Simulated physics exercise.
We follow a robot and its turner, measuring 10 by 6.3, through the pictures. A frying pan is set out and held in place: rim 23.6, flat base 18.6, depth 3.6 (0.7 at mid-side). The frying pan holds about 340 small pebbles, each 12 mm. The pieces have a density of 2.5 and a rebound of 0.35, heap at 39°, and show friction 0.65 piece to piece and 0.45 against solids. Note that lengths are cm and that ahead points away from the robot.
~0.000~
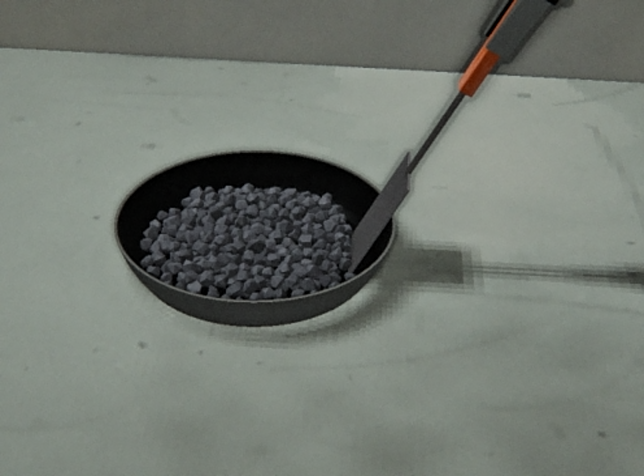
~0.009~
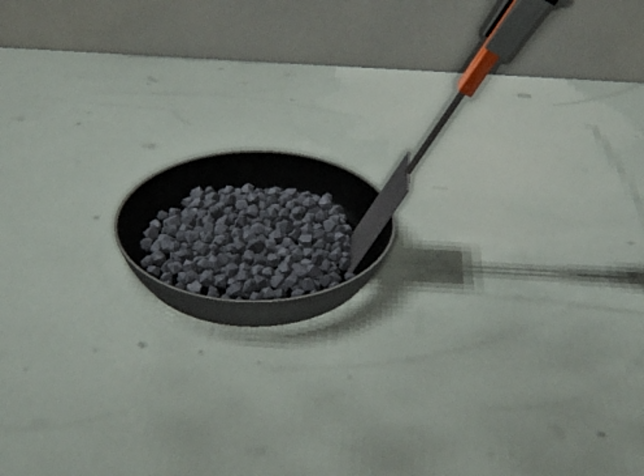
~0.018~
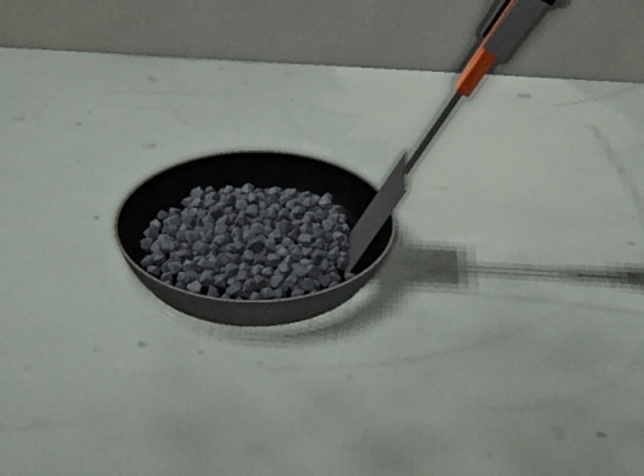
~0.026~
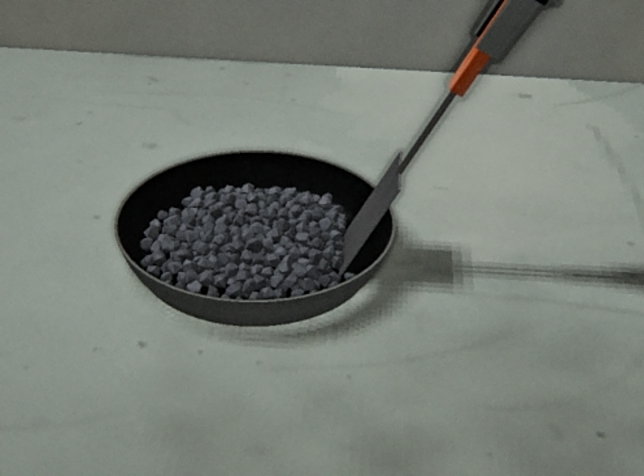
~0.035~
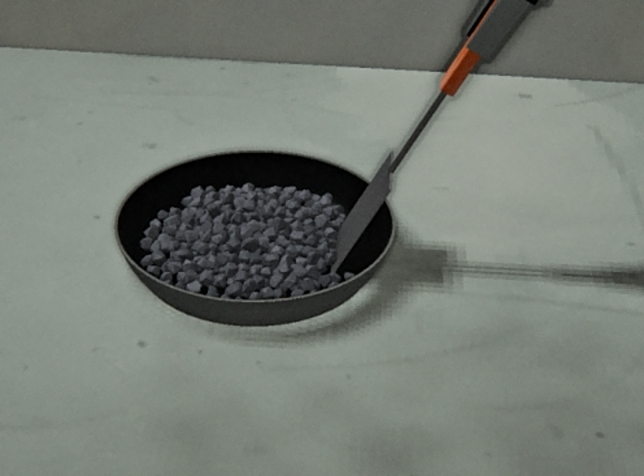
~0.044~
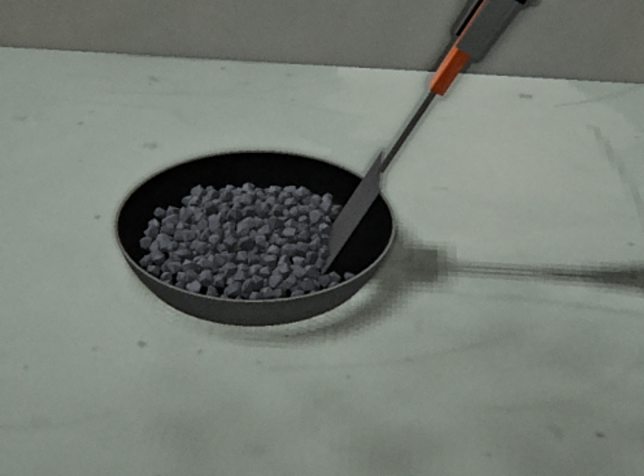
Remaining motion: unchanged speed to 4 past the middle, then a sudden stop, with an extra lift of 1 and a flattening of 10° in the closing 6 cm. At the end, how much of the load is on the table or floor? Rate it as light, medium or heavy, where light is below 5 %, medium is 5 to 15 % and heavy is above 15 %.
Rating: Light.
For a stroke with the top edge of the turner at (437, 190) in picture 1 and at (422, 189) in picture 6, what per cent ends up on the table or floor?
0 %.
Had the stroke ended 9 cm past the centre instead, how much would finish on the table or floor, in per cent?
Roughly 25 %.
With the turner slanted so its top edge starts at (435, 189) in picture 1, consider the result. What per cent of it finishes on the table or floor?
Some 0 per cent.
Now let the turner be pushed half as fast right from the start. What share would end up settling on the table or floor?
0 %.
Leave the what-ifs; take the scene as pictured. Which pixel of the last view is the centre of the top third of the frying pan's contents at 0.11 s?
(225, 222).
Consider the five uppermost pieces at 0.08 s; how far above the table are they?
I'd say close to 5 cm on average.
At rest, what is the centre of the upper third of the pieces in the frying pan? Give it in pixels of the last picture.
Look near (166, 218).
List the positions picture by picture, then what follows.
In the first frame, turner top edge at (409, 170), sloping 63°; upper third of the load around (262, 232), from x 145 to 350, top at y 190; 341 in the frying pan.
In the second frame, turner top edge at (409, 170), sloping 63°; upper third of the load around (262, 232), from x 145 to 350, top at y 190.
In the third frame, turner top edge at (406, 170), sloping 63°; upper third of the load around (262, 232), from x 145 to 350, top at y 190.
In the fourth frame, turner top edge at (401, 170), sloping 63°; upper third of the load around (265, 232), from x 145 to 350, top at y 190.
In the fifth frame, turner top edge at (392, 170), sloping 63°; upper third of the load around (261, 232), from x 145 to 350, top at y 190.
In the sixth frame, turner top edge at (382, 169), sloping 63°; upper third of the load around (264, 230), from x 145 to 350, top at y 190; 341 in the frying pan.
After 0.08 s, sloping 63°, highest piece 5 above the table; 341 in the frying pan.
After 0.11 s, sloping 59°, highest piece 5 above the table; 341 in the frying pan.
After 0.33 s, sloping 53°, highest piece 5 above the table; 336 in the frying pan, 5 on the table or floor.
After 1.38 s, sloping 53°, highest piece 5 above the table; 336 in the frying pan, 5 on the table or floor.
At rest, 336 in the frying pan, 5 on the table or floor. That is 1 % on the table or floor.
